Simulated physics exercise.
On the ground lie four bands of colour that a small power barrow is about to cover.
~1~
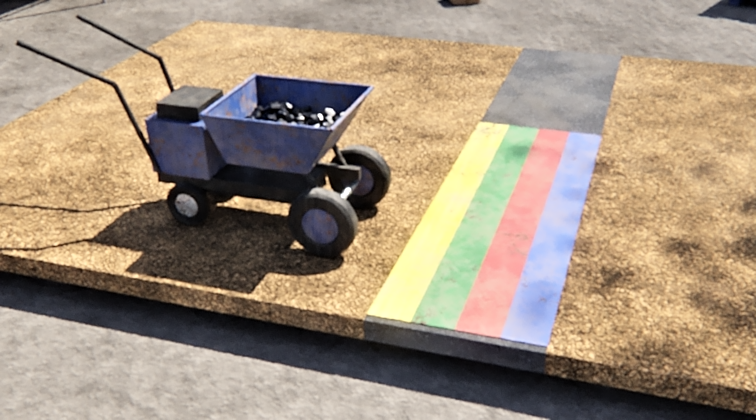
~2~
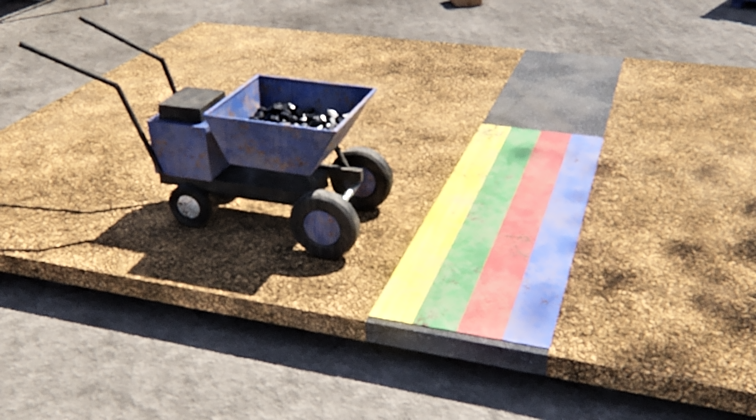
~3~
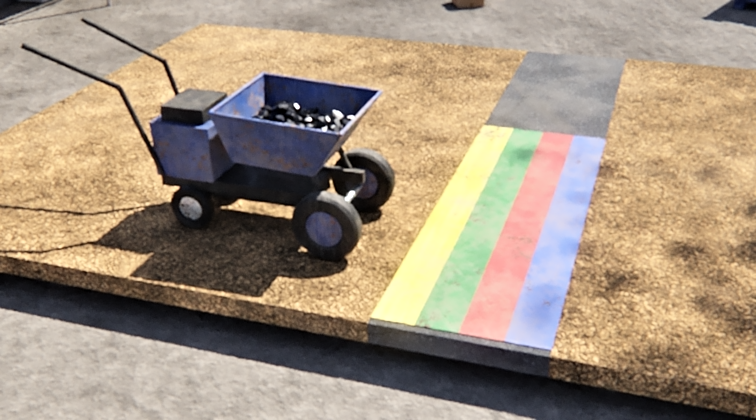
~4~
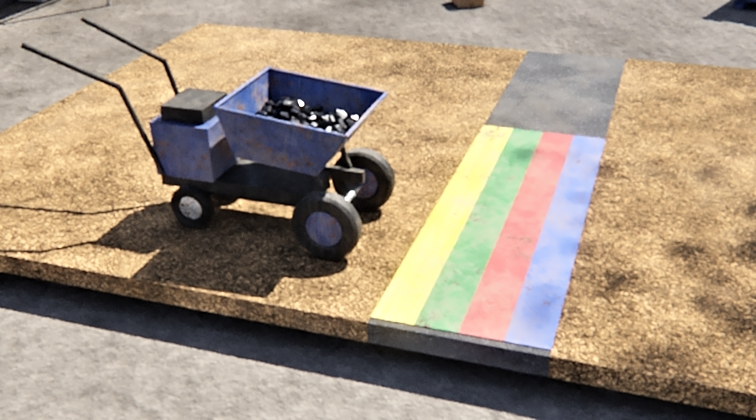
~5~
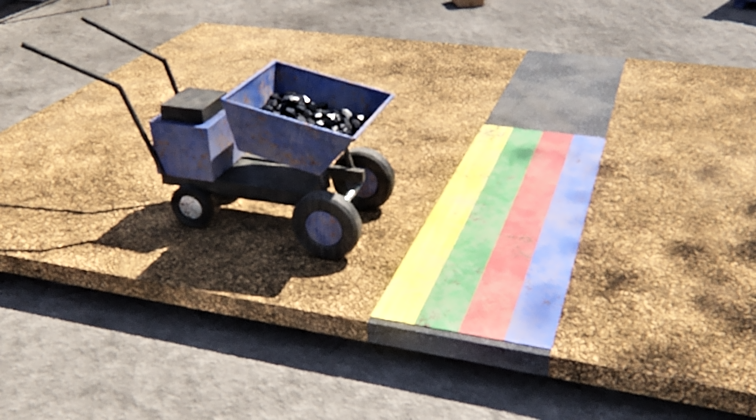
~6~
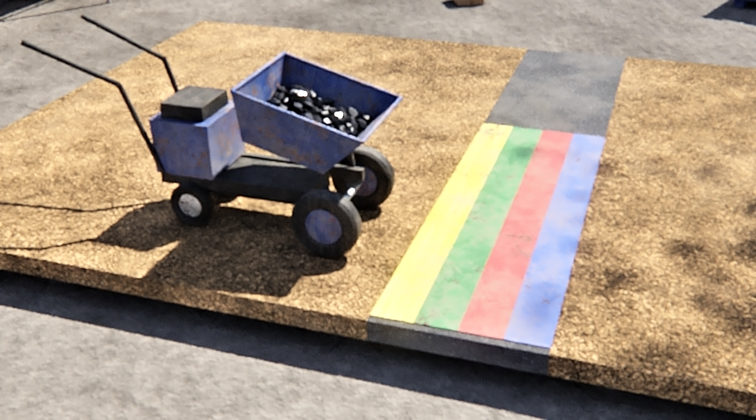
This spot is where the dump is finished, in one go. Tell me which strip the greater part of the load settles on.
The greater part settles on the green strip.
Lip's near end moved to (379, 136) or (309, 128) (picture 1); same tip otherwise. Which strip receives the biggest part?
Try one: The strip in red; try two: Yellow.
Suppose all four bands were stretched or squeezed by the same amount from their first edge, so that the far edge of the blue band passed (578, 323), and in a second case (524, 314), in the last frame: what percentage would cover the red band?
I get 20 % for the first one and 30 % for the second.
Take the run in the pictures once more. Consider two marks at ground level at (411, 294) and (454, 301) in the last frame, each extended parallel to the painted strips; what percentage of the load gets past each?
Result, first then second: 90 %, 40 %.
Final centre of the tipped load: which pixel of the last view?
I'd put the middle somewhere around (472, 244).
Soon, skip tipped steeply; all in the skip.
A while on, skip tipped steeply; nearly all in the skip; a stray few over the yellow strip; a stray few over the green strip; a stray few over the red strip; a stray few falling.
Towards the end, skip tipped right over; about a quarter in the skip; a small part over the yellow strip; about a third over the green strip; about a quarter over the red strip; a small part over the blue strip; a stray few off the paint.
Finally, skip tipped right over; a stray few in the skip; about a quarter over the yellow strip; about half over the green strip; about a quarter over the red strip; a small part over the blue strip; a stray few off the paint.
